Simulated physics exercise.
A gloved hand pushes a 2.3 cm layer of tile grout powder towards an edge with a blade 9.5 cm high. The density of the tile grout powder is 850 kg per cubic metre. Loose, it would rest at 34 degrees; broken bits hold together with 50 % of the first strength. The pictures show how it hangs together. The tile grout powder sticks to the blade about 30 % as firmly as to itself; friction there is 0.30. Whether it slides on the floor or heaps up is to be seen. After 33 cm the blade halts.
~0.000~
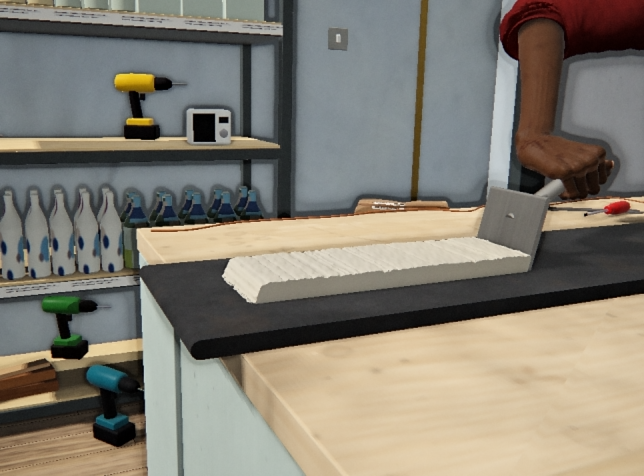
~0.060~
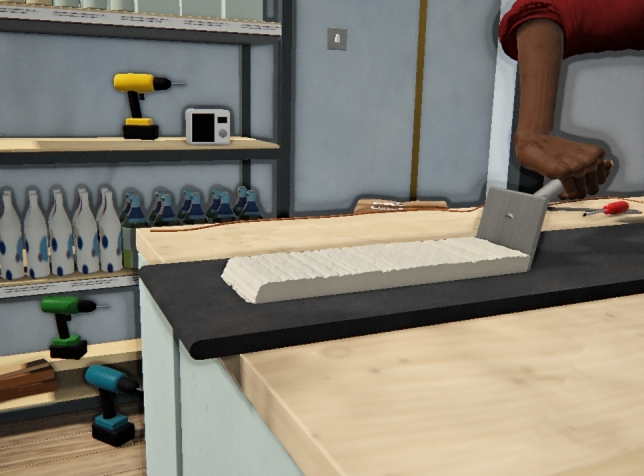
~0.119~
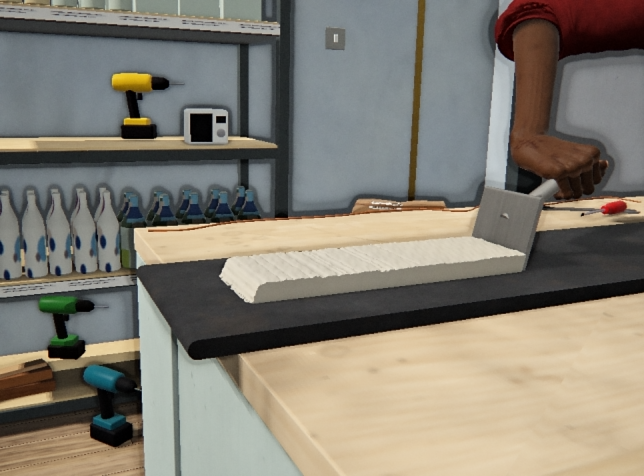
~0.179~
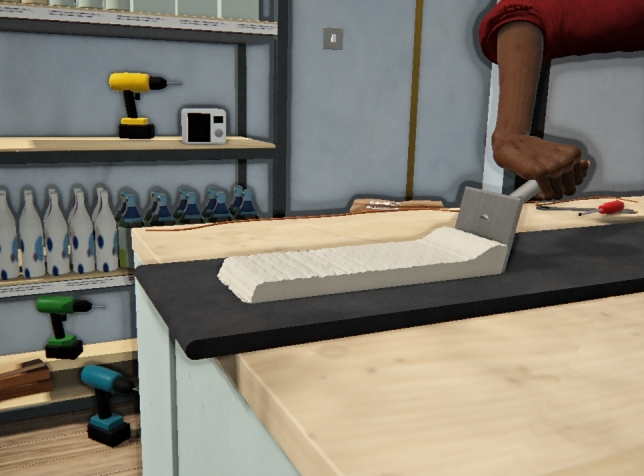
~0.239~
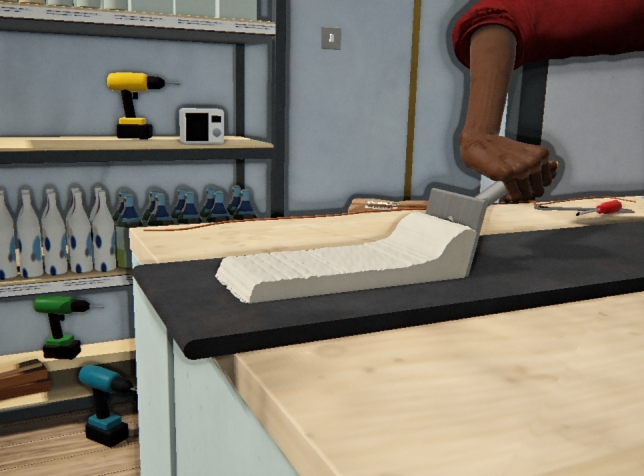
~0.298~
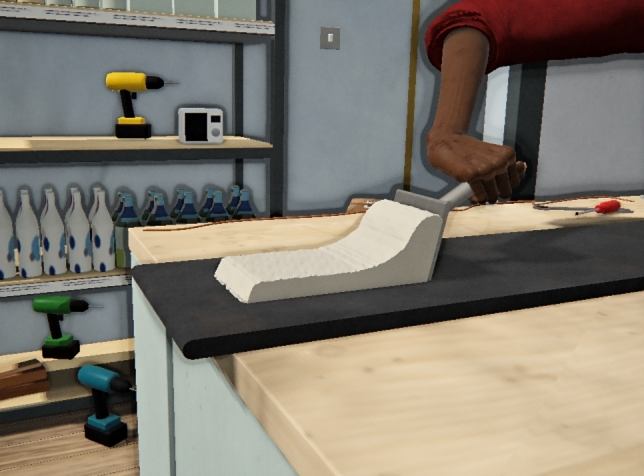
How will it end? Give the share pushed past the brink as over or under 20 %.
It comes out over 20 %.
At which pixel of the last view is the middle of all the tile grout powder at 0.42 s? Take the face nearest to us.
Around (311, 267).
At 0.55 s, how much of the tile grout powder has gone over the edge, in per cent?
Some 0 per cent.
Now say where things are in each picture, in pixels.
Foot of the blade at (528, 272), not yet moved; leading edge of the tile grout powder at (255, 301), piled 2.2 cm high, in the first frame.
Foot of the blade at (527, 272), not yet moved; leading edge of the tile grout powder at (254, 301), piled 2.2 cm high, in the second frame.
Foot of the blade at (522, 272), moved 5 mm; leading edge of the tile grout powder at (252, 301), piled 2.4 cm high, in the third frame.
Foot of the blade at (501, 274), moved 3.6 cm; leading edge of the tile grout powder at (250, 301), piled 3.9 cm high, in the fourth frame.
Foot of the blade at (465, 278), moved 9.2 cm; leading edge of the tile grout powder at (248, 301), piled 6.3 cm high, in the fifth frame.
Foot of the blade at (427, 282), moved 15 cm; leading edge of the tile grout powder at (247, 301), piled 8.3 cm high, in the sixth frame.
After 0.42 s, 0 % has gone over the edge.
After 0.55 s, 0 % has gone over the edge.
After 0.69 s, 21 % has gone over the edge.
After 0.83 s, 40 % has gone over the edge.
After 1.09 s, at the end, 41 % has gone over the edge.
